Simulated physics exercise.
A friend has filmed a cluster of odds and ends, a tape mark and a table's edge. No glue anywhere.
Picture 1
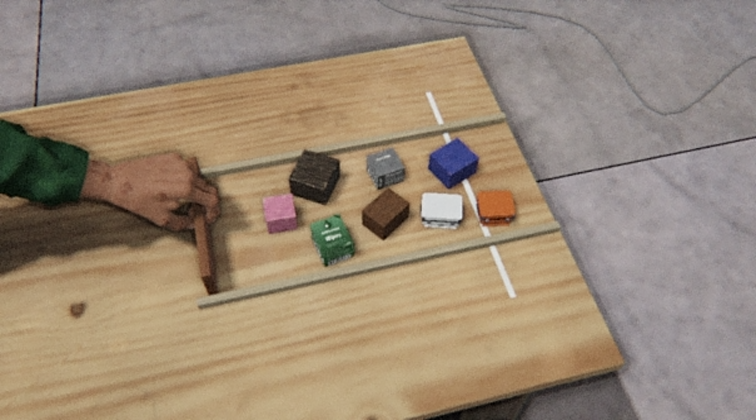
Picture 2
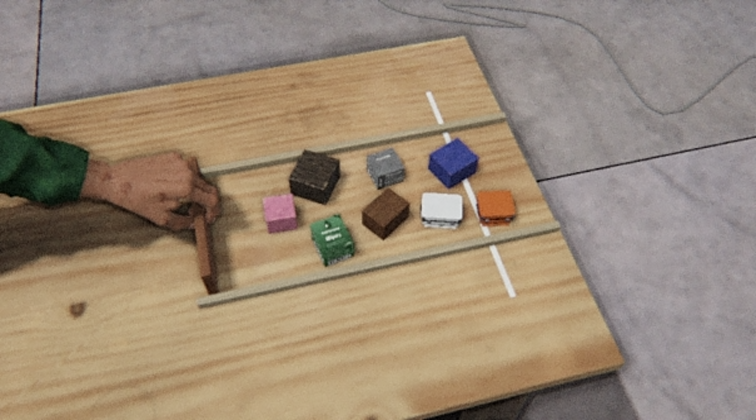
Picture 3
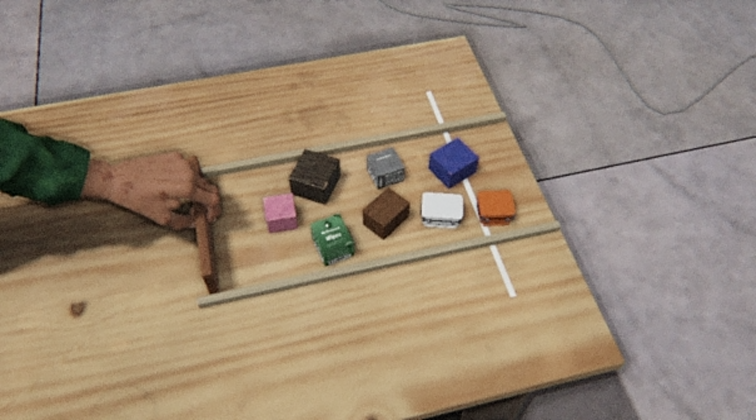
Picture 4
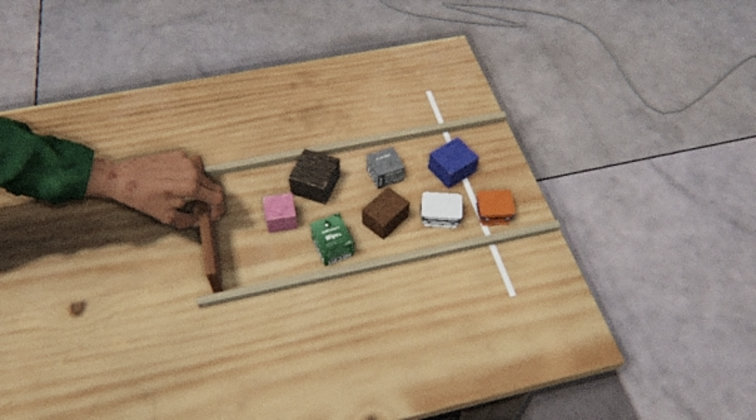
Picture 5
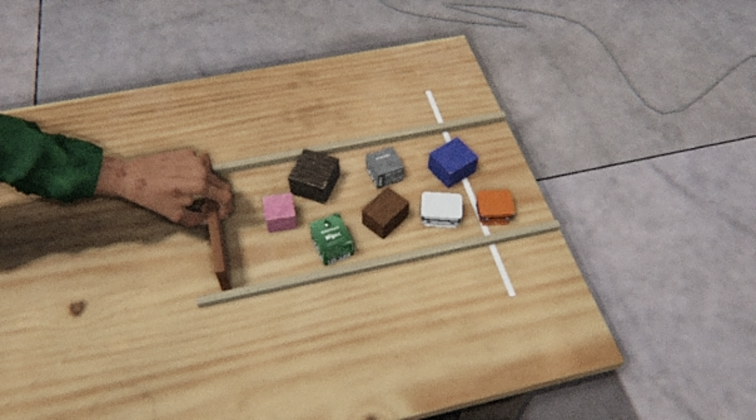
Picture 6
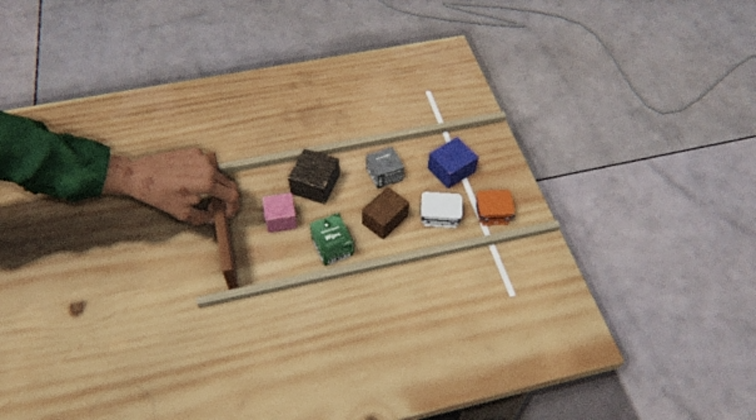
A hand in a green sleeve grips a thin reddish-brown board at the left of a wooden panel, seen from above at an angle on a grey tiled floor. Between two pale strips sit pink, black, green, brown, grey, white, blue and orange blocks and cases, the rightmost beside a white tape line. The hand stays almost still, then slides the board slightly right, while the objects and camera remain still.
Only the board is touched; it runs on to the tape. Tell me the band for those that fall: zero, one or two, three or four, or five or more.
Outcome: The number that fall off is one or two.
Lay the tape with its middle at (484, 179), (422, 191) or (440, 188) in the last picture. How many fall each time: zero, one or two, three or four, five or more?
Taking them in turn, either three or four; none; either one or two.
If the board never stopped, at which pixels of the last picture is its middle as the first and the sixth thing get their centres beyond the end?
Near (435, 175) and (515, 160).
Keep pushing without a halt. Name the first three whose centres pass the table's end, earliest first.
The order is the orange case, the blue block, the white case.
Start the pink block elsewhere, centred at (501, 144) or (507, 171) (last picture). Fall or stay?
In that order, it drops off; falls.
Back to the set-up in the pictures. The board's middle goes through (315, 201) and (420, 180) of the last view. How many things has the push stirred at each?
First 3, then 8.
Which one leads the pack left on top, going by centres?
The white case ends nearest.
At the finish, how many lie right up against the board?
The number is 3.
Soon after, none off yet; orange case at rest near (494, 208); blue block at rest near (453, 163); white case at rest near (441, 211).
Then, none off yet; orange case at rest near (494, 208); blue block at rest near (453, 162); white case moved a little near (452, 209).
Further on, none off yet; orange case moved well along near (548, 203); blue block moved about its own width near (510, 163); white case moved well along near (511, 199).
At rest, the number that fall off is one or two; fallen, blue block and orange case.
